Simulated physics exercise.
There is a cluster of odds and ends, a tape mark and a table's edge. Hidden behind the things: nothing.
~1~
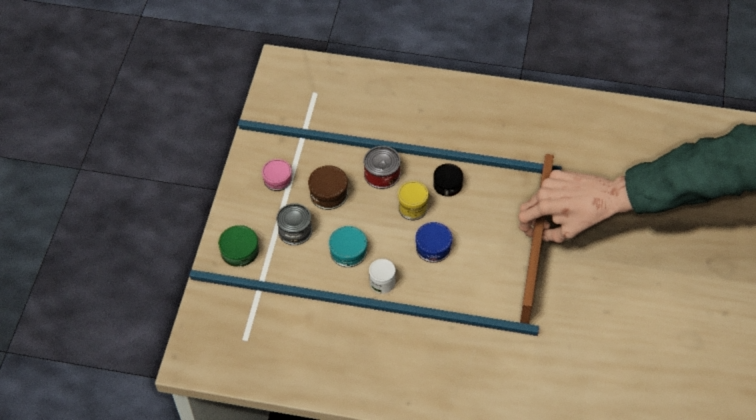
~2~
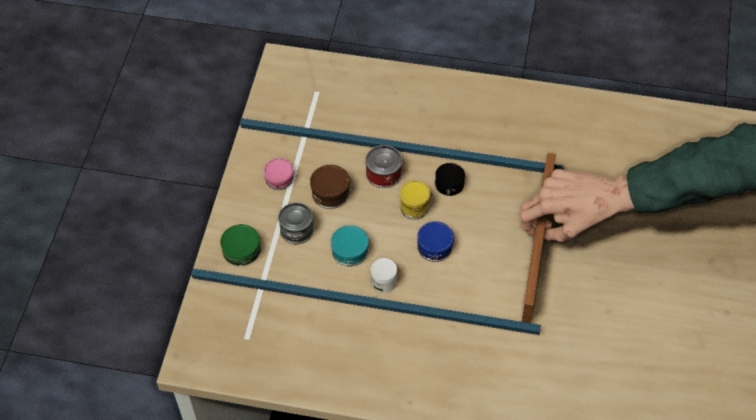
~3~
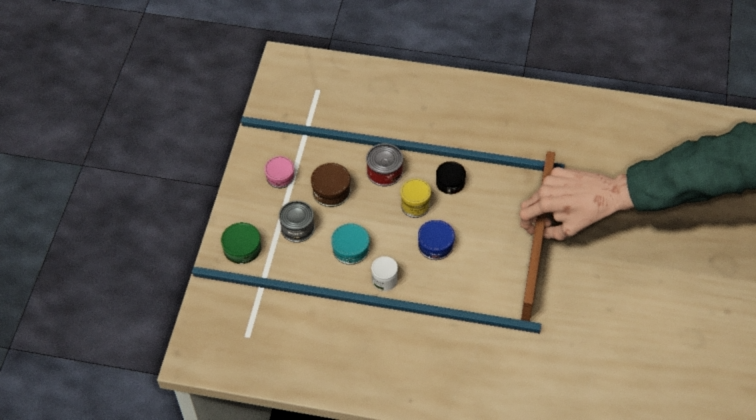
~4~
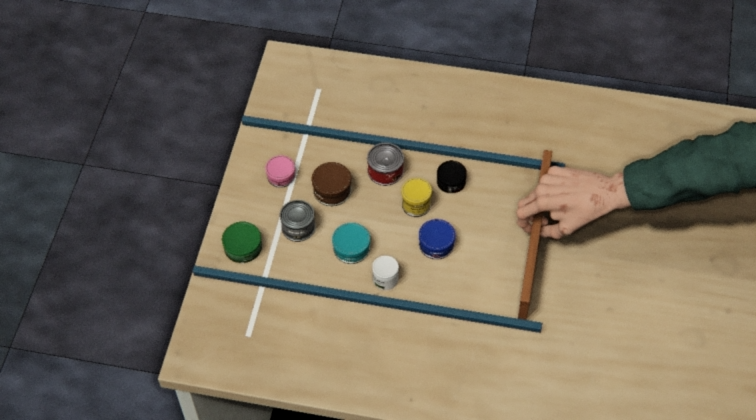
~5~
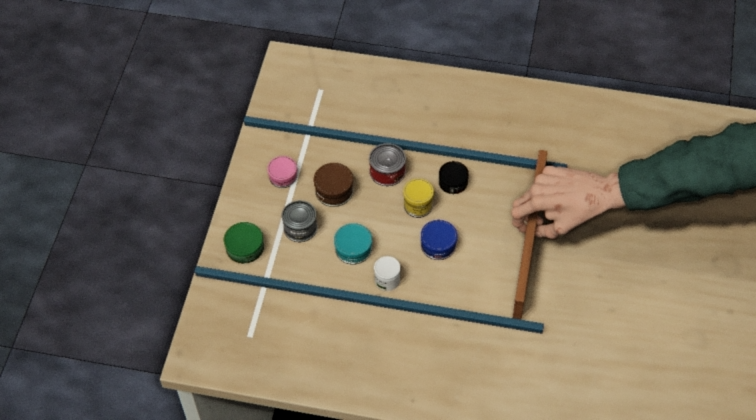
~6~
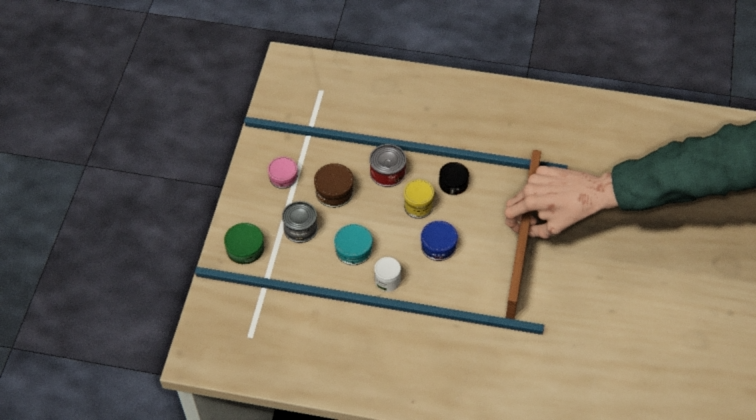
A hand slides a wooden bar slightly left between two blue rails, while the colourful pots near a white line stay still.
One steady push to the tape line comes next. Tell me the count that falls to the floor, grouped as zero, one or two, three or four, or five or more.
The count is one or two.
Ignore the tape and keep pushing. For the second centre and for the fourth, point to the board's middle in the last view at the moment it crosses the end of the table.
At (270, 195) for the second, at (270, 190) for the fourth.
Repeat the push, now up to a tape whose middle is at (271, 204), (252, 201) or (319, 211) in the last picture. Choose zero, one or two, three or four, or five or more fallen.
Spot one gives one or two, spot two five or over, spot three zero.
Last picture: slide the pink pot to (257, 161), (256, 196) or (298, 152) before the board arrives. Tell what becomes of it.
Taking the places in the order given: It drops, it holds firm, it drops.
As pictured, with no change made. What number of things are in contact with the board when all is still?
The figure is 5.
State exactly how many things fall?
All told, 1.
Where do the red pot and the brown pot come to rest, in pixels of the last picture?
Look around (260, 137) for the first and around (248, 170) for the second.
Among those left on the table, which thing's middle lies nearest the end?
The answer is the green tub.
A little later, none off yet; green tub at rest near (244, 244); pink pot at rest near (283, 173); grey pot at rest near (300, 222).
When it is over, the number that fall off is one or two; down, pink pot.
